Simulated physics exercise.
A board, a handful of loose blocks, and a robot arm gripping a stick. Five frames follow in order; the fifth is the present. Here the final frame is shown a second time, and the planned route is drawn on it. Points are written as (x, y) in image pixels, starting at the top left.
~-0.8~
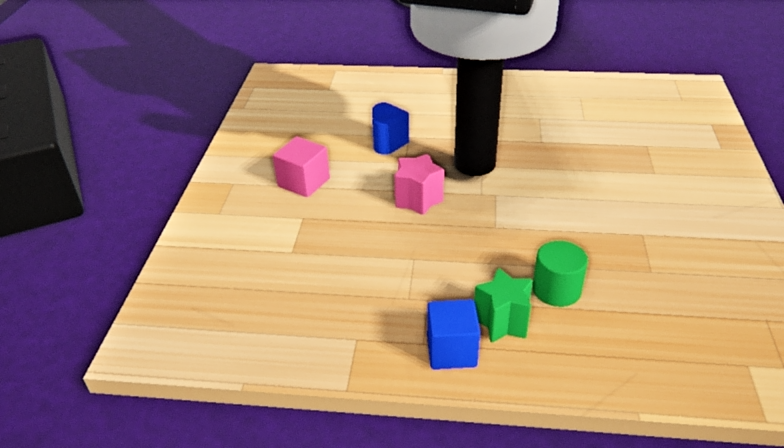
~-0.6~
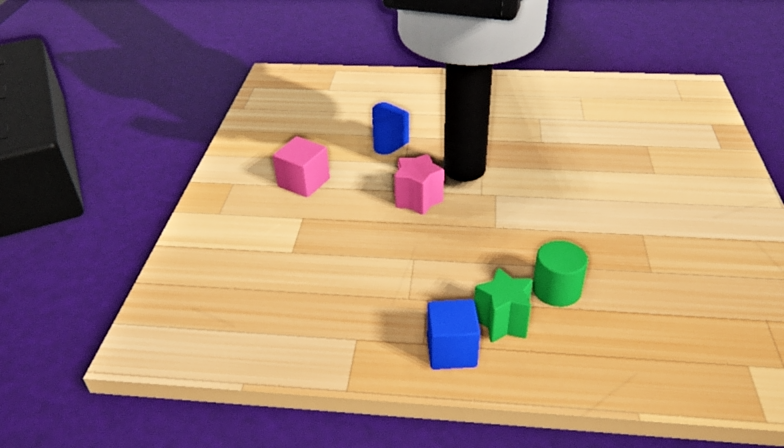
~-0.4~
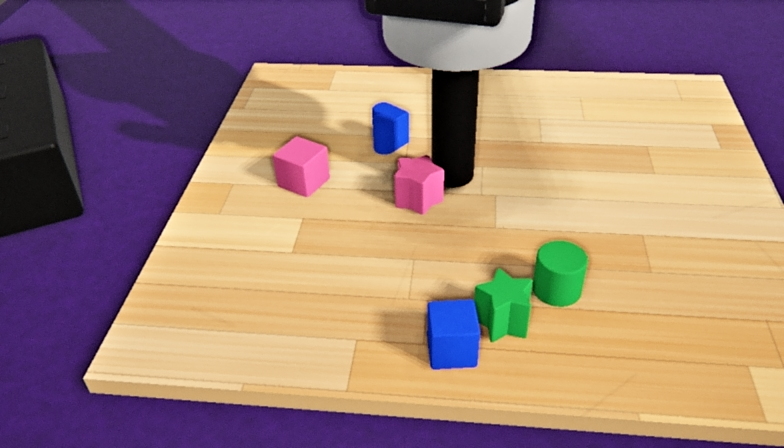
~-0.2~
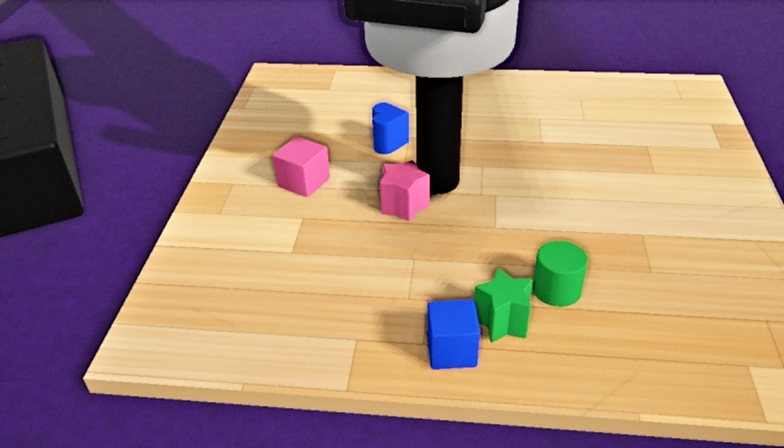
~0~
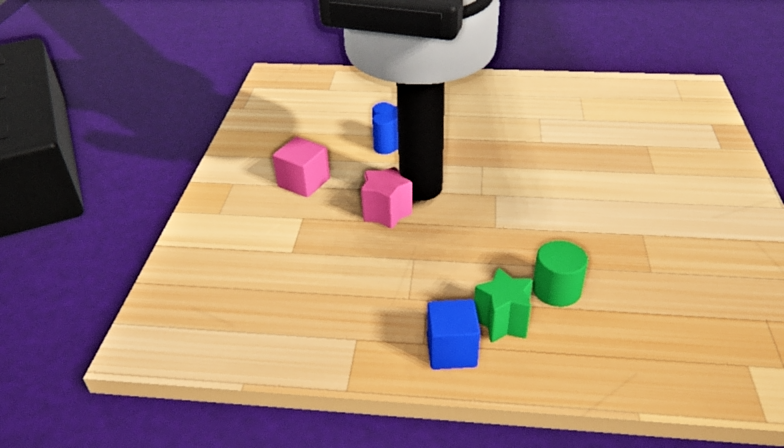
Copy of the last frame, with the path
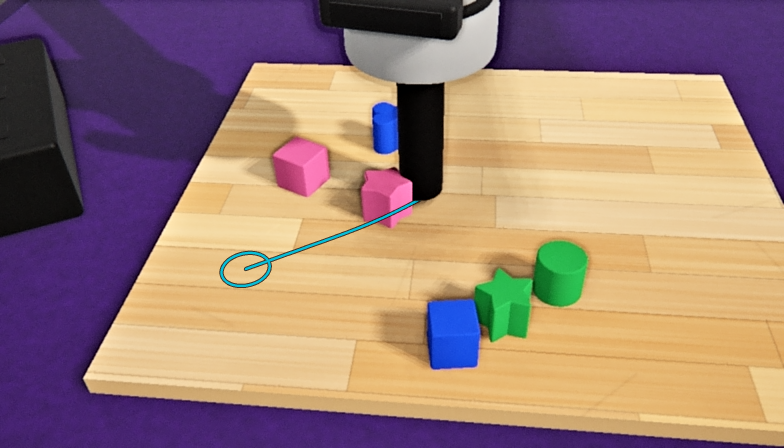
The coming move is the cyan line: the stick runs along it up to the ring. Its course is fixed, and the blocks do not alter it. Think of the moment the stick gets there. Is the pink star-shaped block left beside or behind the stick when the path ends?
No.
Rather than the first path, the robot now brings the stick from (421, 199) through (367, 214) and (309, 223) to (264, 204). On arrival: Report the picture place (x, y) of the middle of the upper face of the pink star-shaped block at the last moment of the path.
Around (258, 210).
Drawn move, from (421, 199) via (341, 235), ending at (246, 269).
What follows on the original path. One third of the way, stick at (368, 213); pink star-shaped block at (328, 205).
Two thirds of the way, stick at (308, 236); pink star-shaped block at (263, 228).
At the end, stick at (243, 258); pink square still; pink star-shaped block at (194, 252).
